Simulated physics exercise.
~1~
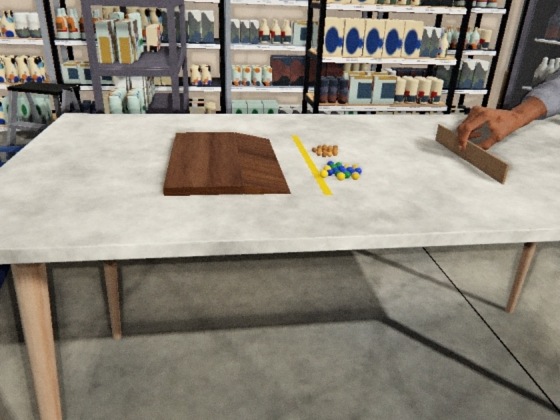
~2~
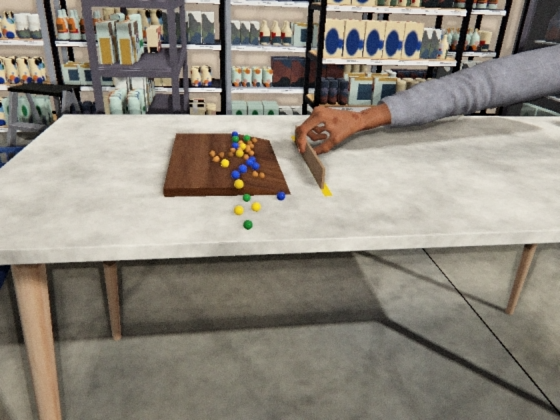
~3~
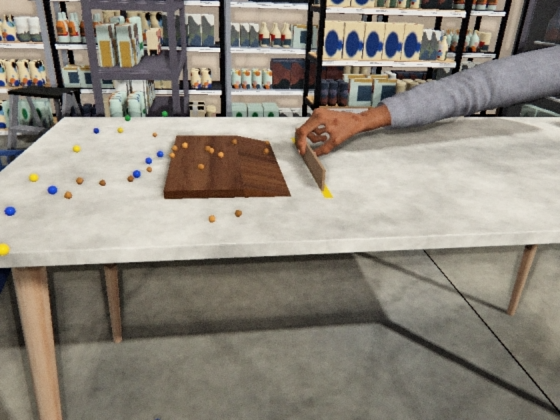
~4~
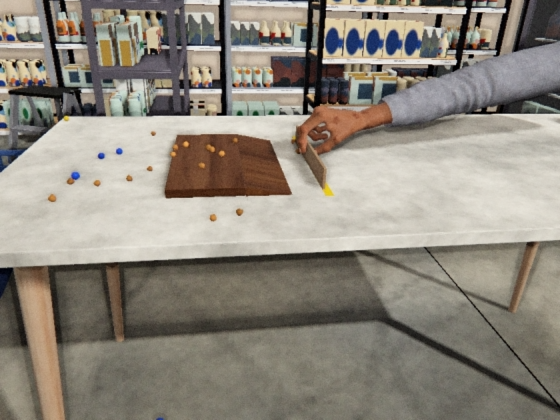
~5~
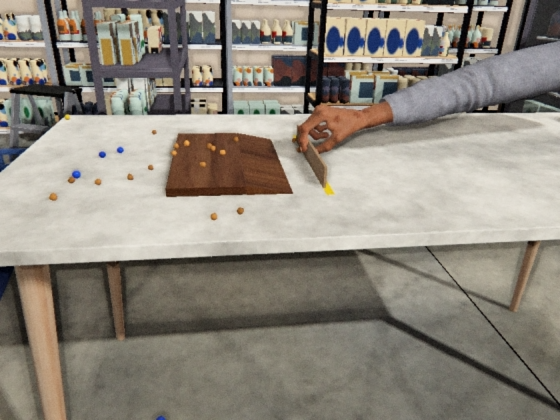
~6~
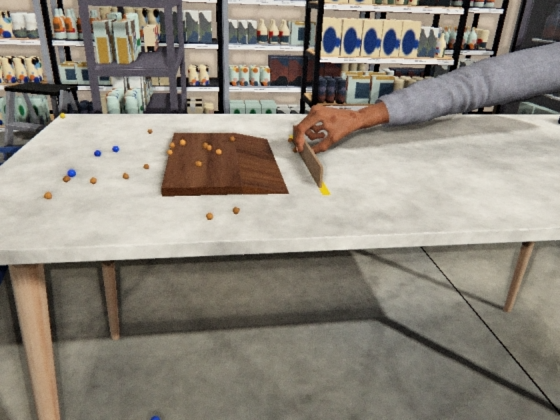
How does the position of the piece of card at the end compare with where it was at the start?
It starts near the right side of the table and ends farther left, held upright by the hand at the yellow tape.
